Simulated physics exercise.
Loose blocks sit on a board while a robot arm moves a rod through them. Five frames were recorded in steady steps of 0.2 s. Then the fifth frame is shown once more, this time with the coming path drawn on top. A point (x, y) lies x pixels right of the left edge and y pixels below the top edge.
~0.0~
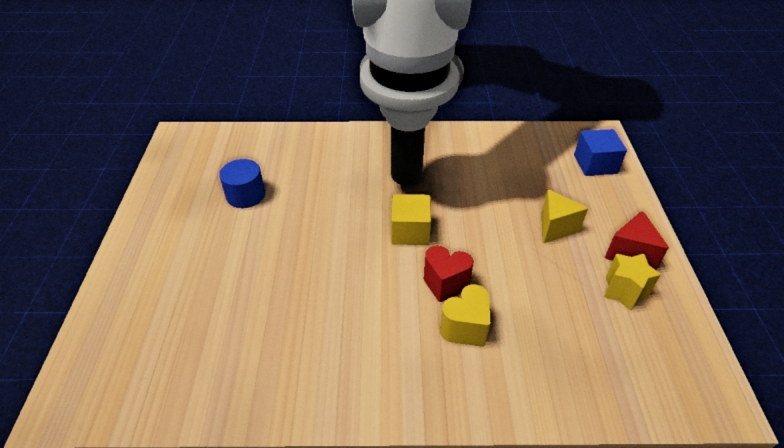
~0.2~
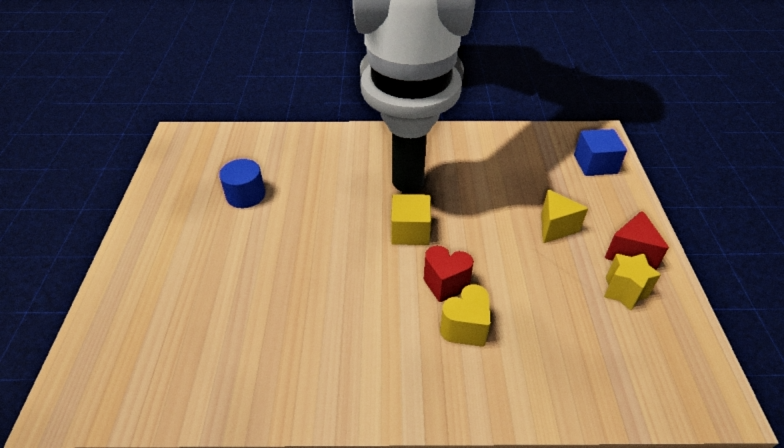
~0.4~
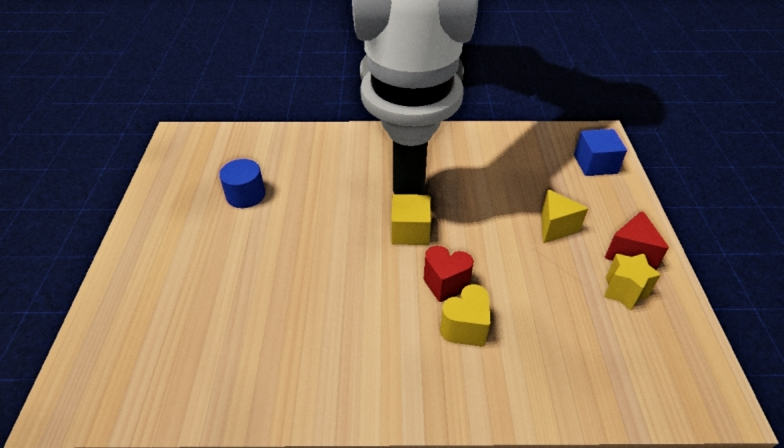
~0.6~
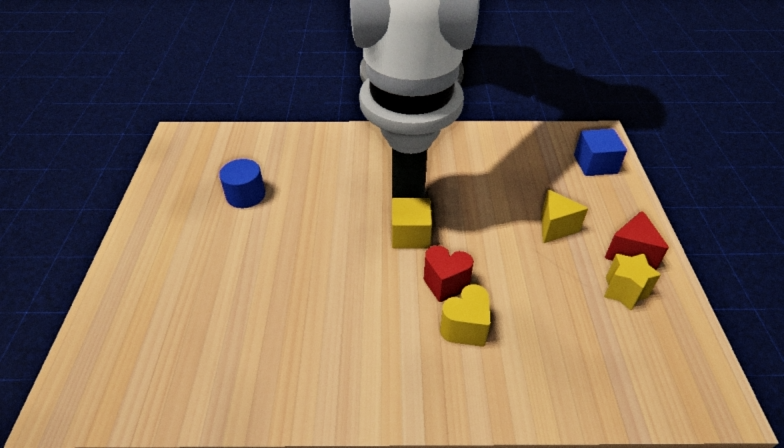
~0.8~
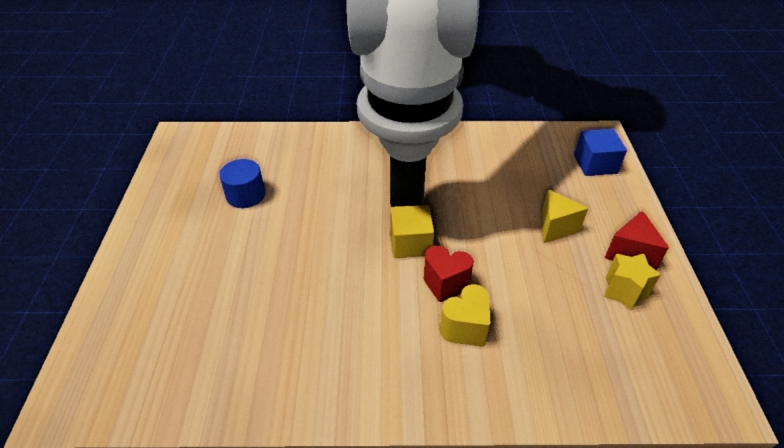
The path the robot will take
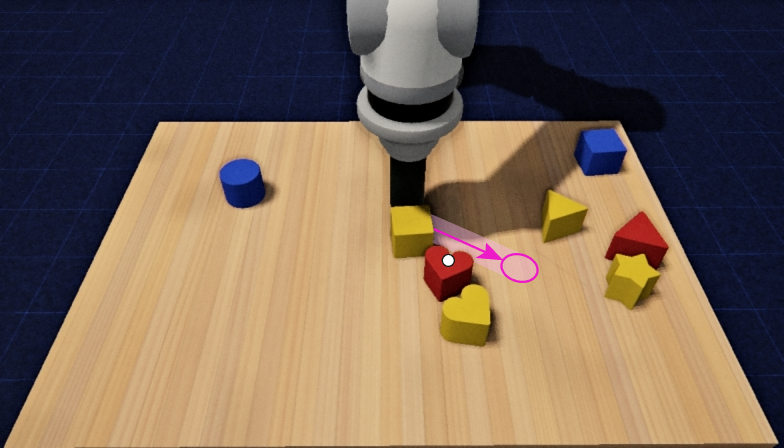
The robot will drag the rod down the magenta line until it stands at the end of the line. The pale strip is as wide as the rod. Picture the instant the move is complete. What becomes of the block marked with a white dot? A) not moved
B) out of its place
Letter A.
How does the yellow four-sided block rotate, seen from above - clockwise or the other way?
Looking down: Clockwise.
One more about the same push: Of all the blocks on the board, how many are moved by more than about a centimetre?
One.
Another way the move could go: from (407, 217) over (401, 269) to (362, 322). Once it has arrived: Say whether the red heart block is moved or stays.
It is carried off its spot.
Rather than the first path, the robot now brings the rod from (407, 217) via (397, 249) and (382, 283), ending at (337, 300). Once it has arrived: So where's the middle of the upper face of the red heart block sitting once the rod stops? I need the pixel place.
Around pixel (469, 280).
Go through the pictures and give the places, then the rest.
In the first frame, rod tip at (407, 175); block tops, yellow four-sided block at (411, 207); red heart block at (448, 260).
In the second frame, rod at (408, 182); blocks unchanged.
In the third frame, rod at (409, 189); blocks unchanged.
In the fourth frame, rod at (408, 197); yellow four-sided block at (412, 211).
In the fifth frame, rod at (407, 205); yellow four-sided block at (412, 219); red heart block at (448, 260).
Path on the board, straight from (407, 217) to (519, 268); the dot is on the red heart block.
What follows on the original path. One third of the way, rod at (445, 221); yellow four-sided block at (421, 230), turned 35° clockwise.
Two thirds of the way, rod at (483, 238); yellow four-sided block at (421, 230), turned 35° clockwise.
At the end, rod at (523, 255); yellow four-sided block at (421, 230), turned 35° clockwise; red heart block in place.
